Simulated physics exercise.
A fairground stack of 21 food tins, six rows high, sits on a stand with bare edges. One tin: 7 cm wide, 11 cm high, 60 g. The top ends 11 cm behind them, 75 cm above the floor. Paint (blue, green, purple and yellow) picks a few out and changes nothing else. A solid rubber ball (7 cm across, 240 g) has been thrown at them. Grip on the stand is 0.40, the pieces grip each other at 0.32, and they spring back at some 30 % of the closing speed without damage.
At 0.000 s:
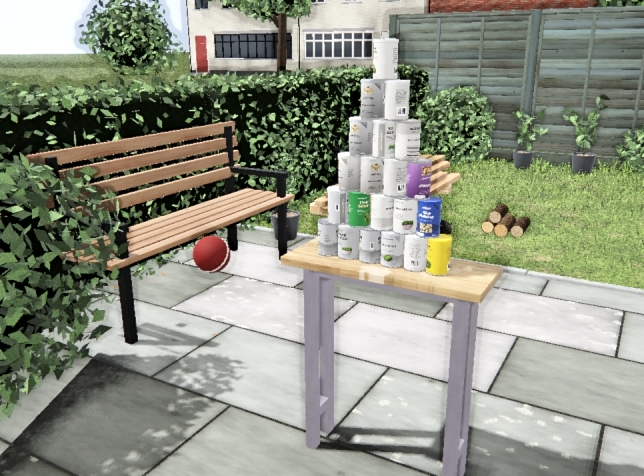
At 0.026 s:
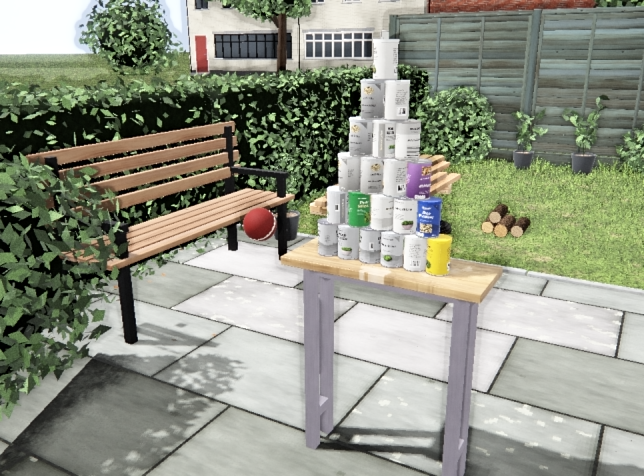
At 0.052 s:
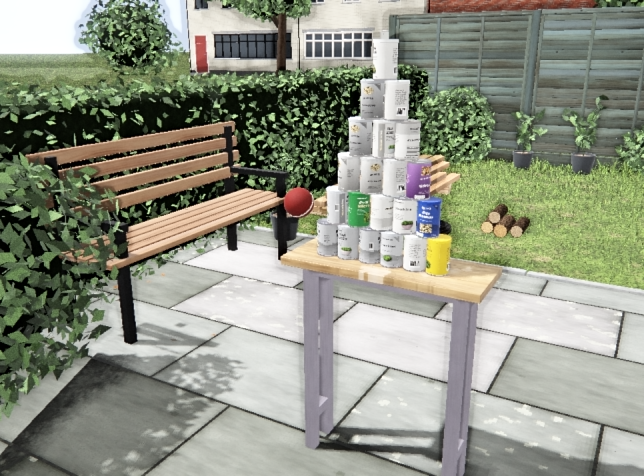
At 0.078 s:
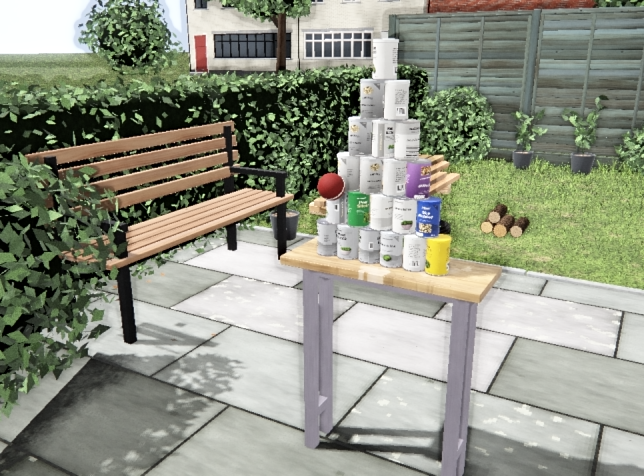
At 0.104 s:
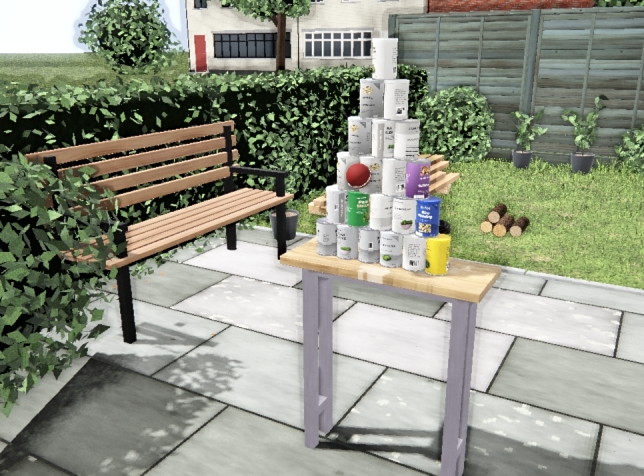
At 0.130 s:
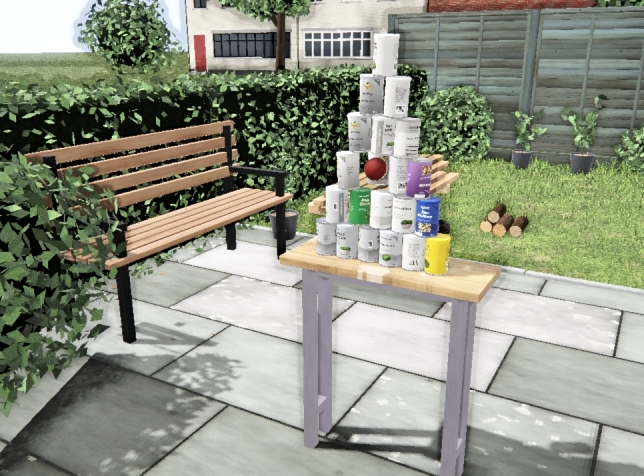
A red ball flies rightward past a wooden bench toward a pyramid of mostly white tins on a small patio table. It rises slightly as it passes in front of the stack's left side, then presses in among the middle tins, and several above shift and lean slightly.
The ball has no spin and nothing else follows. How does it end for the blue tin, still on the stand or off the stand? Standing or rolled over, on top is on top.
In the end the blue tin is still on top.
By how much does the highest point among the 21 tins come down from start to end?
About 44 cm.
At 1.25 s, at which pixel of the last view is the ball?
Near (546, 204).
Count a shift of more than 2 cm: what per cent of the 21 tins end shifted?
Shifted: 55 per cent.
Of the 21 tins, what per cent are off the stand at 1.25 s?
45 per cent by then.
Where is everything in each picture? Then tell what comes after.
In the first picture (pixels give the middle of a visible side), ball (212, 255) 74 cm from contact, 6.5 m/s; blue tin (426, 220); green tin (352, 210); purple tin (427, 181); none has stirred.
In the second picture, ball (260, 225) 57 cm from contact, 6.4 m/s; blue tin (426, 220).
In the third picture, ball (299, 203) 40 cm from contact, 6.4 m/s; blue tin (426, 220).
In the fourth picture, ball (331, 187) 24 cm from contact, 6.4 m/s; blue tin (425, 220).
In the fifth picture, ball (359, 176) 7 cm from contact, 6.4 m/s; blue tin (425, 220).
In the sixth picture, ball (376, 169) after contact, 3.8 m/s; blue tin (425, 220); green tin (353, 208) 9 mm from its place; purple tin (427, 181); steepest lean 5°, the tin at (404, 99); movement in 9 of them.
After 0.55 s, ball still moving; 3 of the 21 tins off the stand; blue tin 14 mm from its place; purple tin on its side.
After 1.25 s, ball still moving; 9 of the 21 tins off the stand; blue tin 14 mm from its place; purple tin on its side.
In the end (2.4 s), ball rolling away; 11 of the 21 tins off the stand; blue tin 14 mm from its place; purple tin on its side; green tin on its side. From the last view, middles, blue tin near (432, 217), purple tin near (479, 456).
